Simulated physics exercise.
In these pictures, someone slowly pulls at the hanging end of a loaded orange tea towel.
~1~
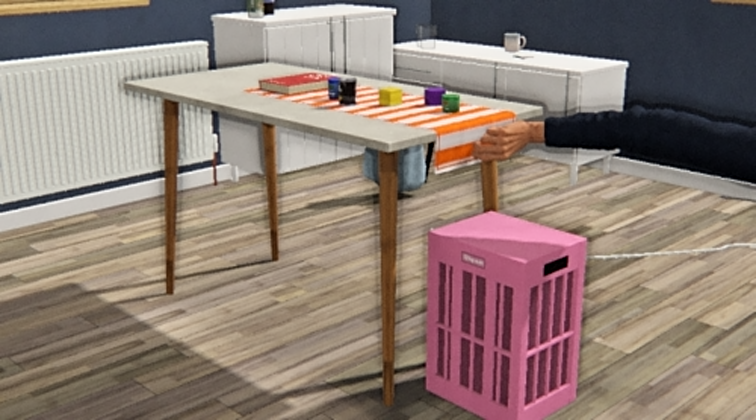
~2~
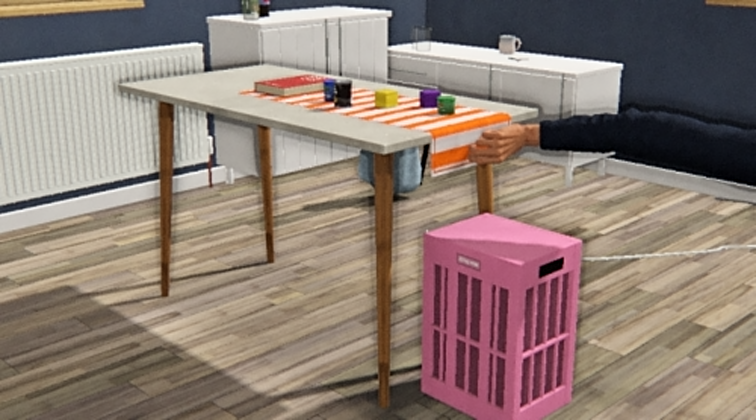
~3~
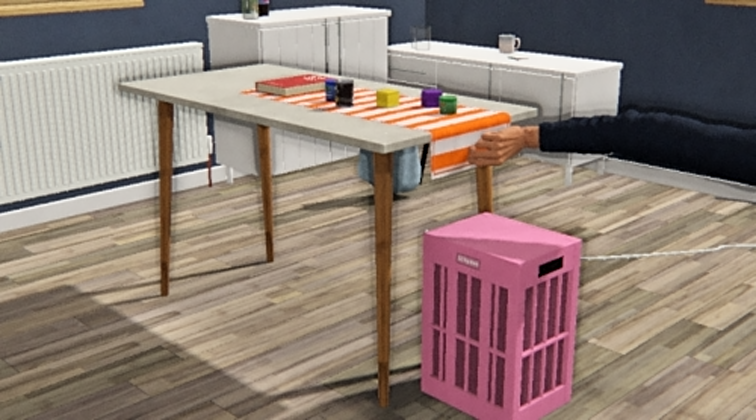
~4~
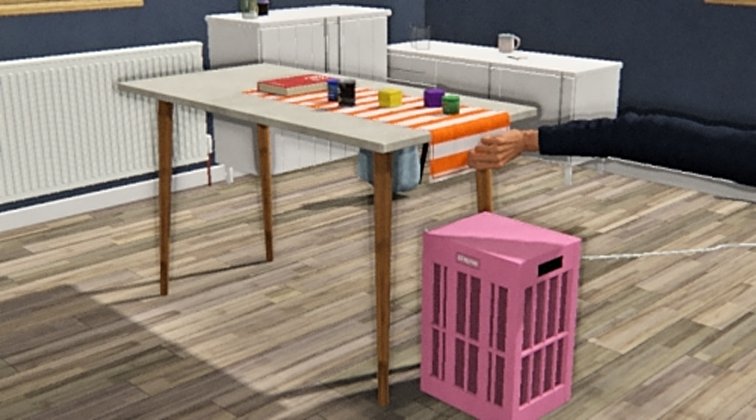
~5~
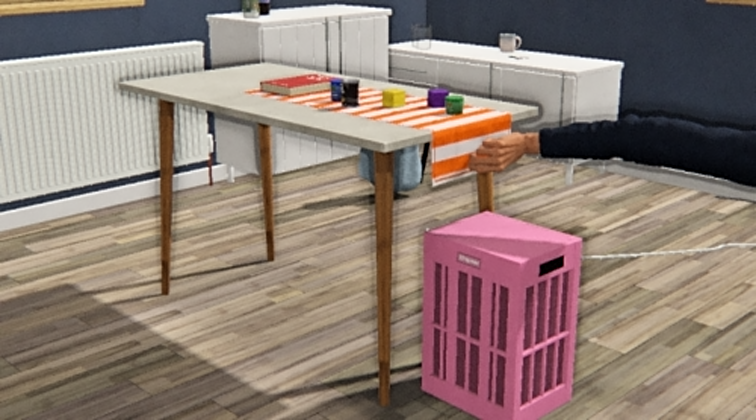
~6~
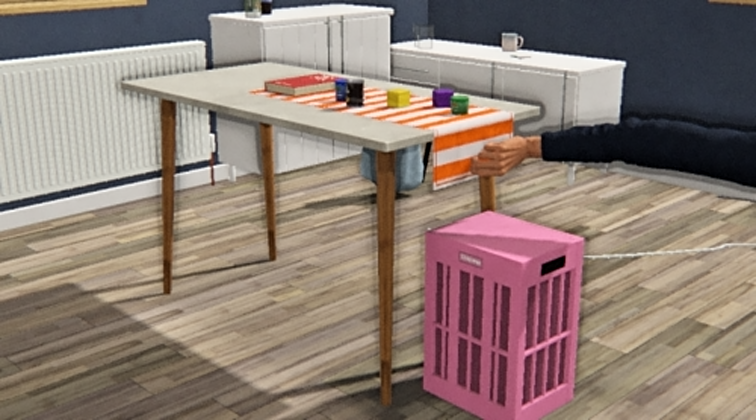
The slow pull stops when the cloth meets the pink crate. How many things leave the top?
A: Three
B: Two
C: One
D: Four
One (C).
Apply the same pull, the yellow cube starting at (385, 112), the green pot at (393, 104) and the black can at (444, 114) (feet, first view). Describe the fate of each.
Fate of the yellow cube: It stays; fate of the green pot: It stays; fate of the black can: It goes.
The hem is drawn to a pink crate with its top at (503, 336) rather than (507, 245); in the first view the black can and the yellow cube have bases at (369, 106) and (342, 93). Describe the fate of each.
Black can is gone, yellow cube stays.
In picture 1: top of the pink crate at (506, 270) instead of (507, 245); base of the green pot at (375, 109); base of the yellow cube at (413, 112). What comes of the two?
Result - the green pot stays put, and the yellow cube comes off.
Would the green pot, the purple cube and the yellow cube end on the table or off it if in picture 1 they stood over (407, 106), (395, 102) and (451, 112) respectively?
In the end the green pot is still on top, the purple cube is still on top, and the yellow cube is no longer on top.
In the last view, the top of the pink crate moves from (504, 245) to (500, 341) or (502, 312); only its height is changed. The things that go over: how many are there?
The count comes out 4 and 3.
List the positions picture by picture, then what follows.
The first picture shows hem (435, 174); green pot (451, 95); purple cube (435, 89); yellow cube (391, 89); black can (348, 79); blue pot (336, 79); top of the crate (507, 245).
The second picture shows hem (431, 177); green pot (447, 98).
The third picture shows hem (431, 179); purple cube (432, 91).
The fourth picture shows hem (429, 183); yellow cube (390, 90); top of the crate (501, 246).
The fifth picture shows hem (432, 186); black can (350, 80).
The sixth picture shows hem (433, 190); green pot (460, 97); purple cube (443, 91); yellow cube (398, 90); black can (355, 80); blue pot (343, 80).
Soon after, hem near (474, 195); all still up.
Then, hem on the crate; green pot gone.
At rest, hem on the crate; green pot gone. The answer is one.
